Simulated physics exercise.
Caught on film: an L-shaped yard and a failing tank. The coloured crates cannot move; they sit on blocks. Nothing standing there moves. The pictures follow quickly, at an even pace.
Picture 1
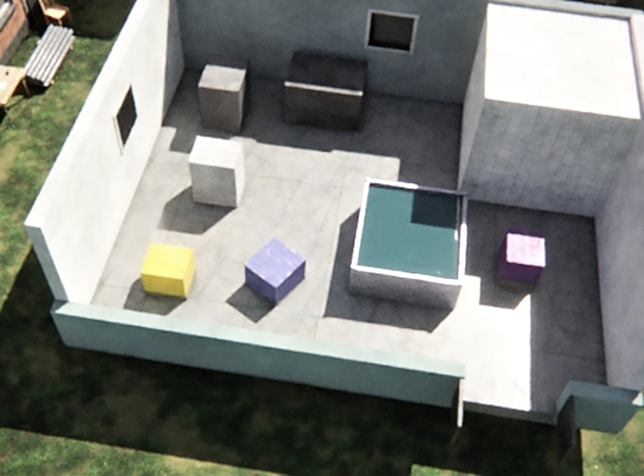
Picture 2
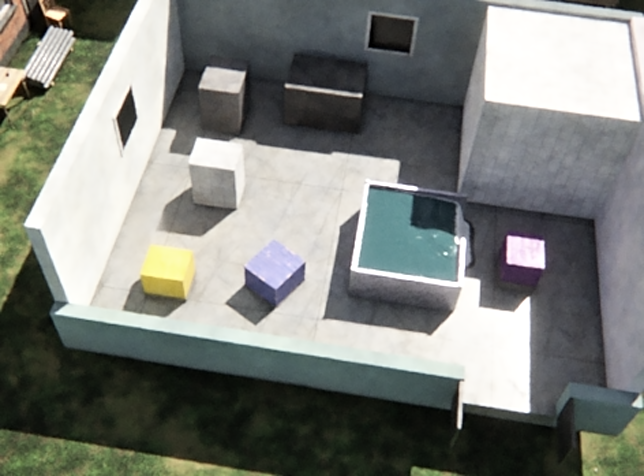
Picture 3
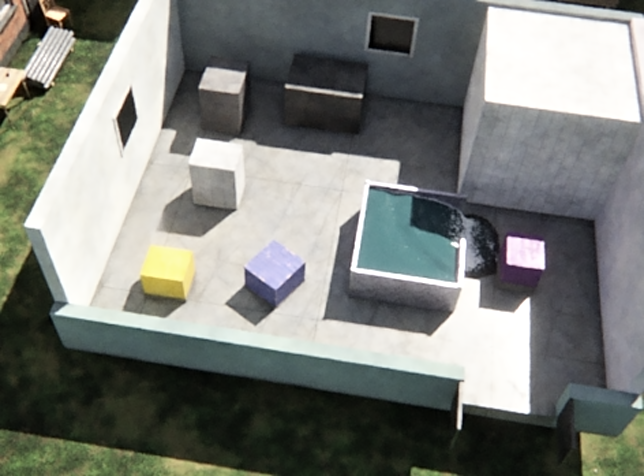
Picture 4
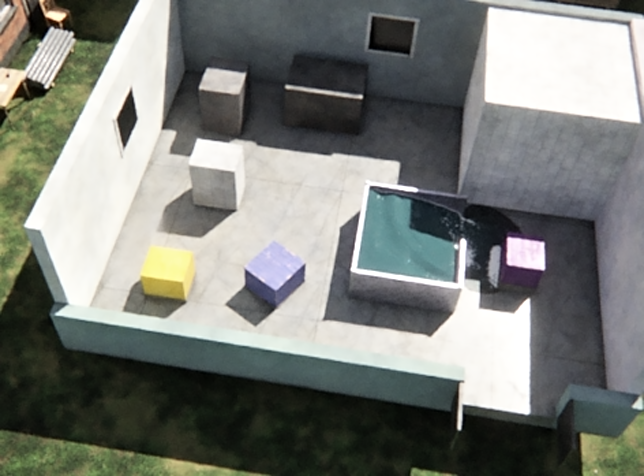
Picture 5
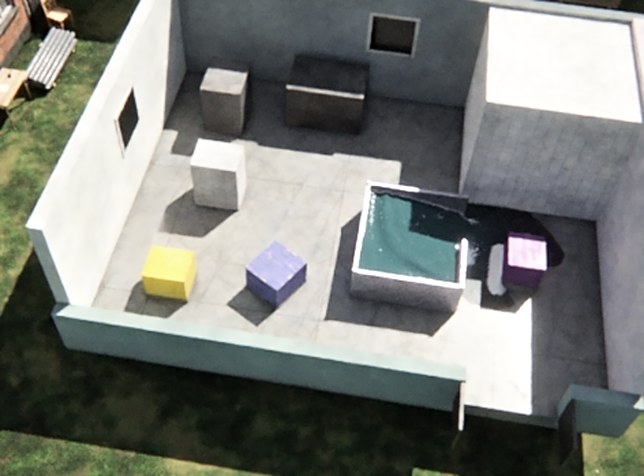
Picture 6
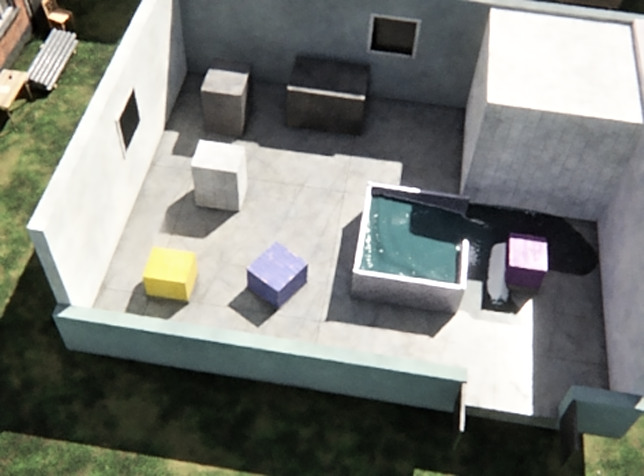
An open tank of water in a walled yard with coloured blocks stood still, then water poured out of its right side and spread across the floor, around and past the purple block.
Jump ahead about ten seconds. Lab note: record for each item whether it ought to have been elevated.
The yellow crate is protected; the blue crate is exposed; the purple crate is exposed.
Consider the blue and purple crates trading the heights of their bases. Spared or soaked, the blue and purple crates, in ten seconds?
One by one: The blue crate is not reached; the purple crate is reached.
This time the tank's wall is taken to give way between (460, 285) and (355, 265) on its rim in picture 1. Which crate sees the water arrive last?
The purple crate.
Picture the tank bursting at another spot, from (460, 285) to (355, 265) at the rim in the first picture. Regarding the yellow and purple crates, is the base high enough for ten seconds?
In that case the yellow one is flooded and the purple one is never flooded.
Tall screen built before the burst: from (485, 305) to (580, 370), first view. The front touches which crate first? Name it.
Looks like the purple one.
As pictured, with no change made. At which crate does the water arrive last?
The answer here is the yellow one.
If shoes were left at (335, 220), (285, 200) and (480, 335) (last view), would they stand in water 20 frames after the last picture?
First spared, second spared, third inundated.
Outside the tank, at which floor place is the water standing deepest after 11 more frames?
Deepest point: About (591, 238).
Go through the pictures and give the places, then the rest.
The open tank at (411, 232) is whole and still, in the first frame.
The front is at a hidden place, out from the gap at (457, 236), in the second frame.
Water pours out at (457, 237) and has run to (495, 266), in the third frame.
Water pours out at (457, 238) and has run to a hidden place, in the fourth frame.
The front is at (558, 253), out from the gap at (459, 238), in the fifth frame.
Water pours out at (460, 239) and has run to (592, 256), in the sixth frame.
A moment on, water covers 15 % of the floor; the yellow crate not reached, the blue crate not reached, the purple crate water round its plinth.
Next, water covers 20 % of the floor; the yellow crate not reached, the blue crate not reached, the purple crate water round its plinth.
Then, water covers 30 % of the floor; the yellow crate not reached, the blue crate not reached, the purple crate water round its plinth.
Later, water covers 40 % of the floor; the yellow crate water round its plinth, the blue crate water round its plinth, the purple crate water round its plinth.
In the end, water covers 65 % of the floor; the yellow crate stayed above the water, the blue crate was topped, the purple crate was topped.
